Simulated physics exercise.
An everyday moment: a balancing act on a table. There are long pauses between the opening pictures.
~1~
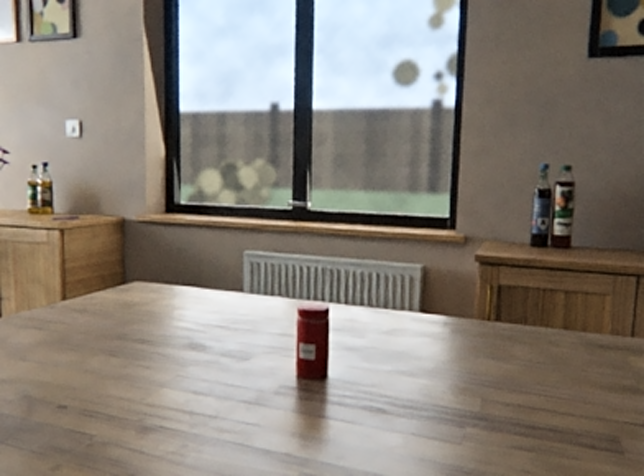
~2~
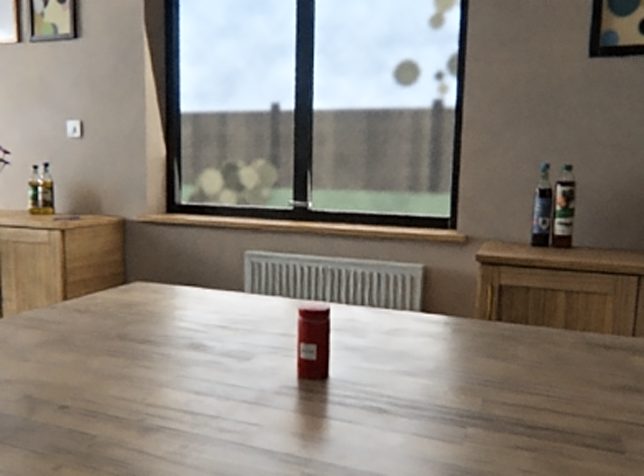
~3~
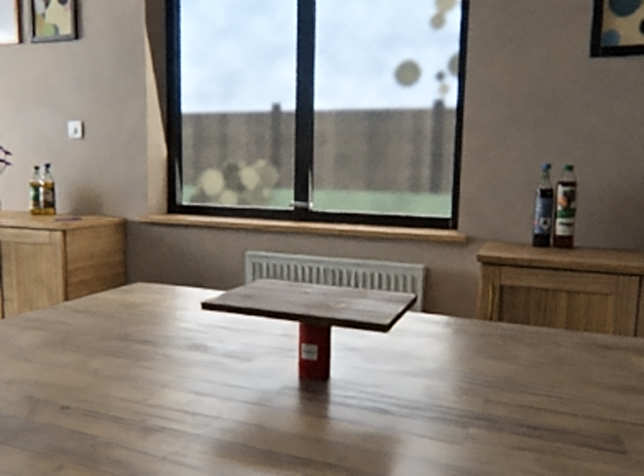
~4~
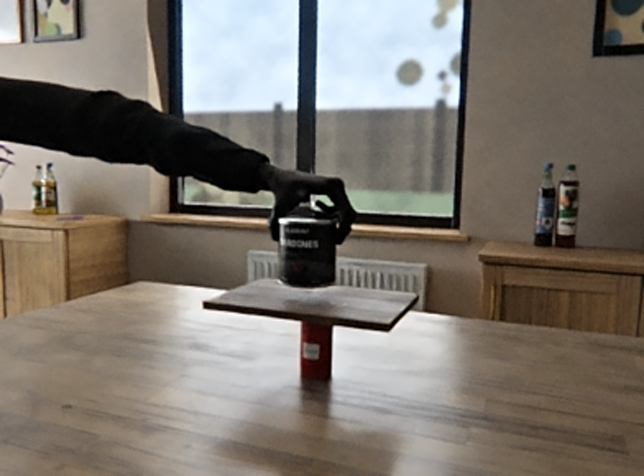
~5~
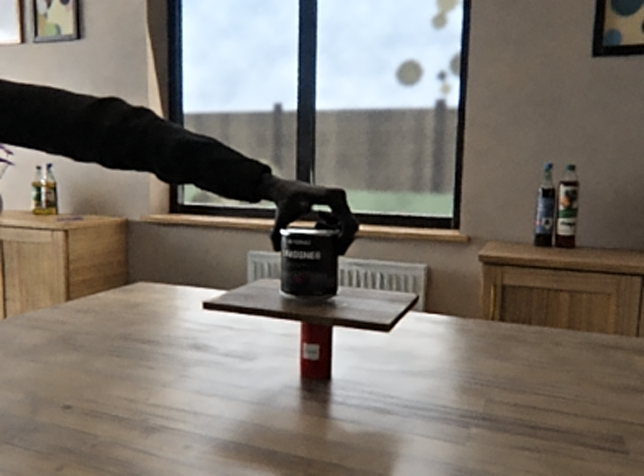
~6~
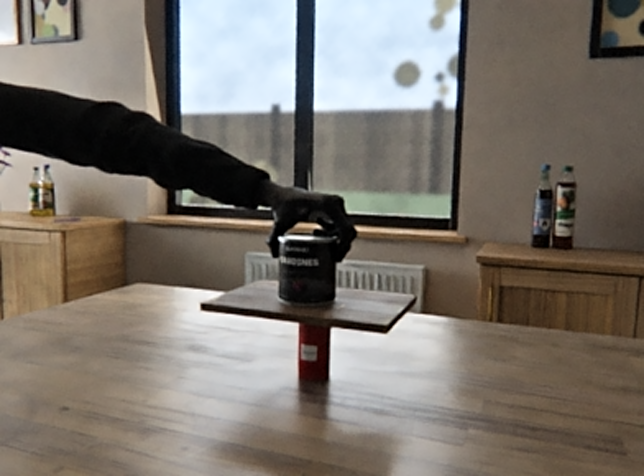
A brown board appears on top of a small red container that at first stands alone on a wooden table. A dark-sleeved arm then reaches in from the left, lowering a black tin toward the board, and sets it down on top, the gloved-looking hand still gripping it.
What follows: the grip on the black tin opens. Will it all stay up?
The stack stays up.
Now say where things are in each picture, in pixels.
In the first picture, the last thing is not in view yet.
In the second picture, the last thing is not in view yet.
In the third picture, the last thing is not in view yet; brown board (314, 302).
The fourth picture shows coming down; black tin (308, 251); brown board (316, 301).
The fifth picture shows coming down; black tin (310, 261); brown board (316, 302).
The sixth picture shows in place under the hand; black tin (307, 268); brown board (313, 303).
Then, 0.80 s past the last view, nothing moves.
Then, 1.70 s past the last view, black tin resting near (307, 269).
Finally, all 3 still in place. Final places as the last picture's camera would see them, black tin near (307, 269). The stack keeps its balance.
